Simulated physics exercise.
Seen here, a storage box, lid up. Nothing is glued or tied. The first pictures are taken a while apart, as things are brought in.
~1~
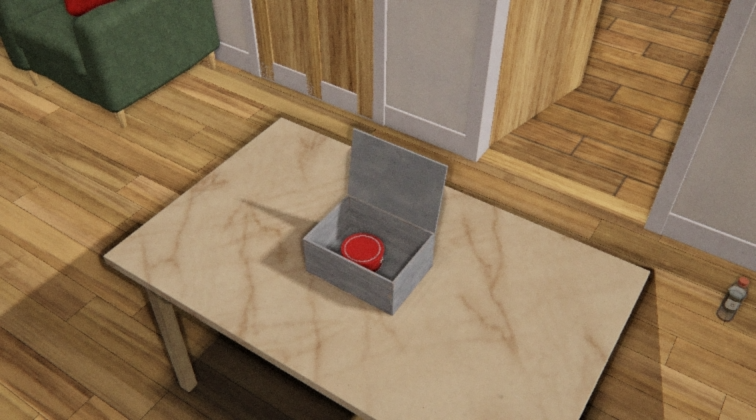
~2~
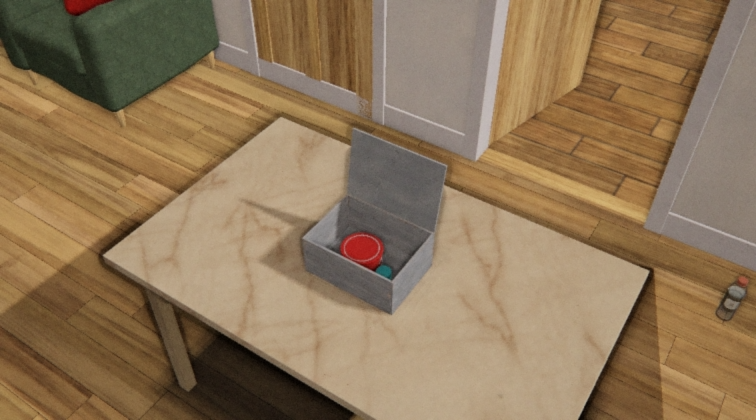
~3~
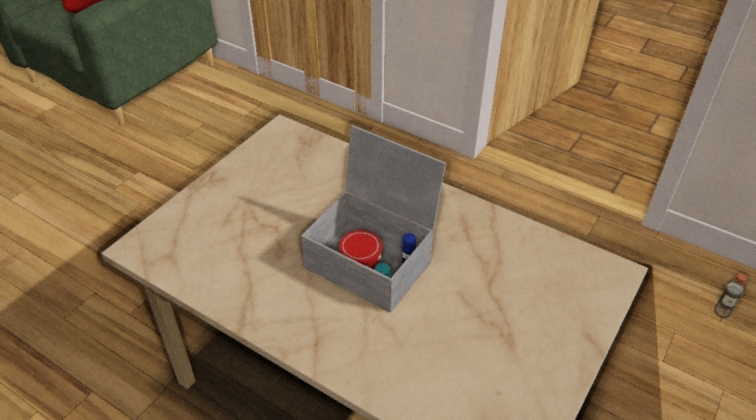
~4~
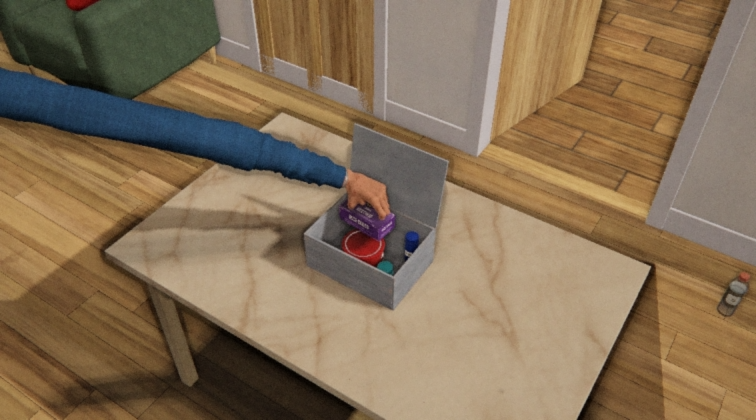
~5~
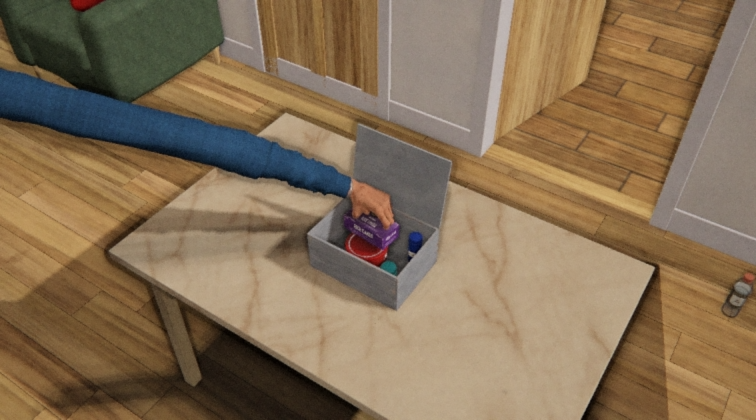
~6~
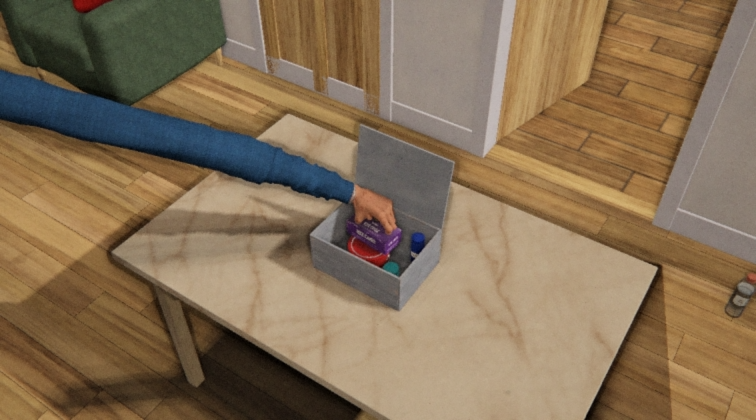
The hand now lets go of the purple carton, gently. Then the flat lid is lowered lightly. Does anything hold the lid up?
As it turns out, it shuts flat.
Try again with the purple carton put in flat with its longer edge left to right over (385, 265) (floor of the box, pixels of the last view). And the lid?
Then it shuts flat.
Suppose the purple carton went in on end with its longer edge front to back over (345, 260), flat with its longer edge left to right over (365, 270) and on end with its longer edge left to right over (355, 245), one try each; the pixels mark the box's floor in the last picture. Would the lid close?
First try: It stays ajar; second try: It sits on the rim; third try: It stays ajar.
Then, 1.50 s past the last view, lid 70° above the rim.
Then, 1.80 s past the last view, lid 34° above the rim.
Finally, lid shut; all 4 still in place. Final places as the last picture's camera would see them, purple carton near (374, 232).
